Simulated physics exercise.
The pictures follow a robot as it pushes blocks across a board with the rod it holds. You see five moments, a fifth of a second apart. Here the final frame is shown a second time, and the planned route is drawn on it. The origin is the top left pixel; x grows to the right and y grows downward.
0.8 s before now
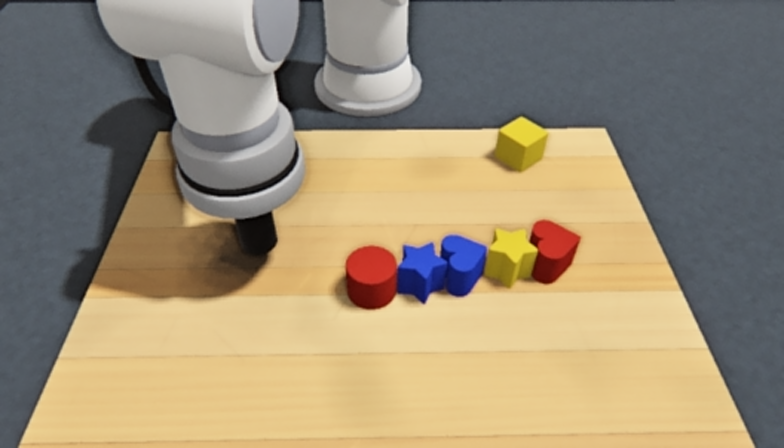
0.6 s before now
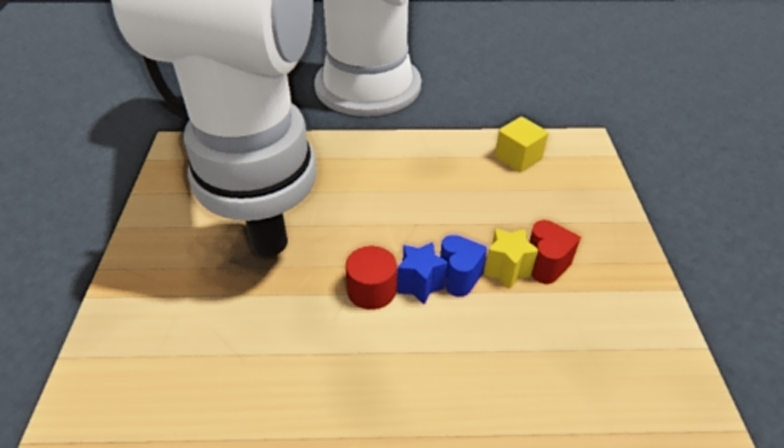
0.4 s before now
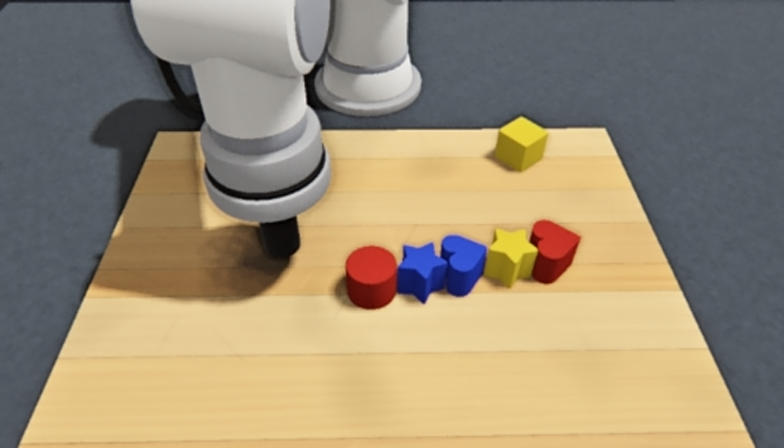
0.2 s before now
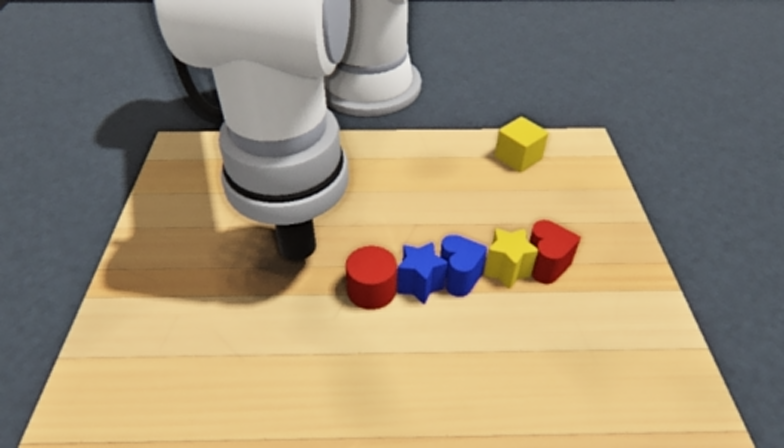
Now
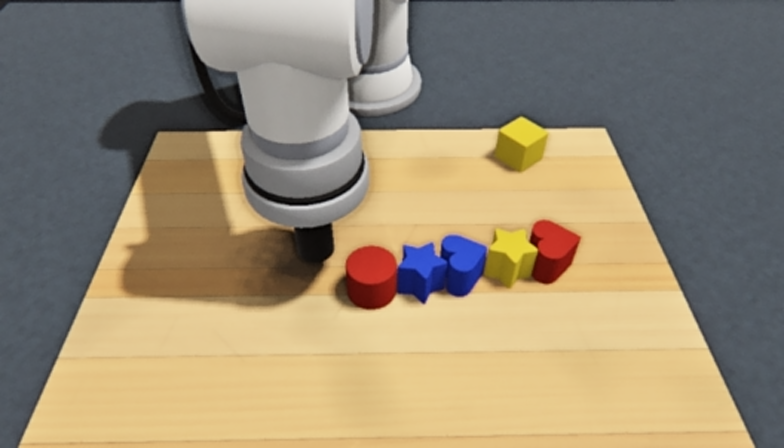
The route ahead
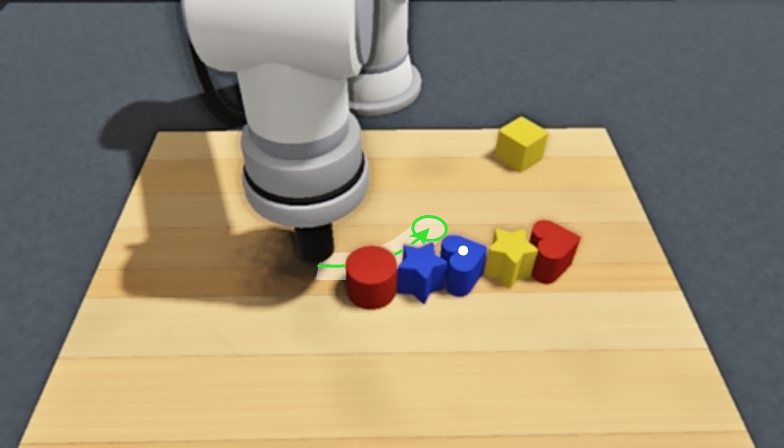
The robot arm moves its black rod right across the board, nearer the still red cylinder.
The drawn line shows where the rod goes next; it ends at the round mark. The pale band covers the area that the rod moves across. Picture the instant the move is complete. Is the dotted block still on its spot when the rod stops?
I'd say yes.
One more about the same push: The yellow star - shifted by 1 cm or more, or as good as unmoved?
That block remains where it is.
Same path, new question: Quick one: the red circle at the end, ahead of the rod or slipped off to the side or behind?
It lies beside or behind the rod.
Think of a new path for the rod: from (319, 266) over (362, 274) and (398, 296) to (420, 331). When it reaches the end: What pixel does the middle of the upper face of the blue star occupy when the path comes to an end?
I'd say the blue star ends with its top centre at (451, 283).
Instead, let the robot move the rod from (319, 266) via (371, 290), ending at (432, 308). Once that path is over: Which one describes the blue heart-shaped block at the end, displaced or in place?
It leaves its spot.
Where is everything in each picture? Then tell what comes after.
Lower end of the rod at (260, 242), tops of blocks, red circle at (371, 263), blue star at (422, 258), blue heart-shaped block at (463, 251), yellow star at (513, 243), in the first frame.
Rod at (270, 244), blocks as before, in the second frame.
Rod at (283, 245), blocks as before, in the third frame.
Rod at (298, 247), blocks as before, in the fourth frame.
Rod at (316, 250), red circle at (371, 263), blue star at (422, 258), blue heart-shaped block at (463, 251), yellow star at (513, 243), in the fifth frame.
The drawn path runs from (319, 266) over (363, 264) and (402, 251) to (430, 228); the dot is on the blue heart-shaped block.
What follows on the original path. One third of the way, rod at (363, 248); red circle at (382, 267); blue star at (425, 261), turned 20° anticlockwise.
Two thirds of the way, rod at (403, 234); red circle at (382, 268); blue star at (426, 261), turned 20° anticlockwise.
At the end, rod at (431, 212); red circle at (382, 268); blue star at (426, 261), turned 20° anticlockwise; blue heart-shaped block not moved; yellow star not moved.
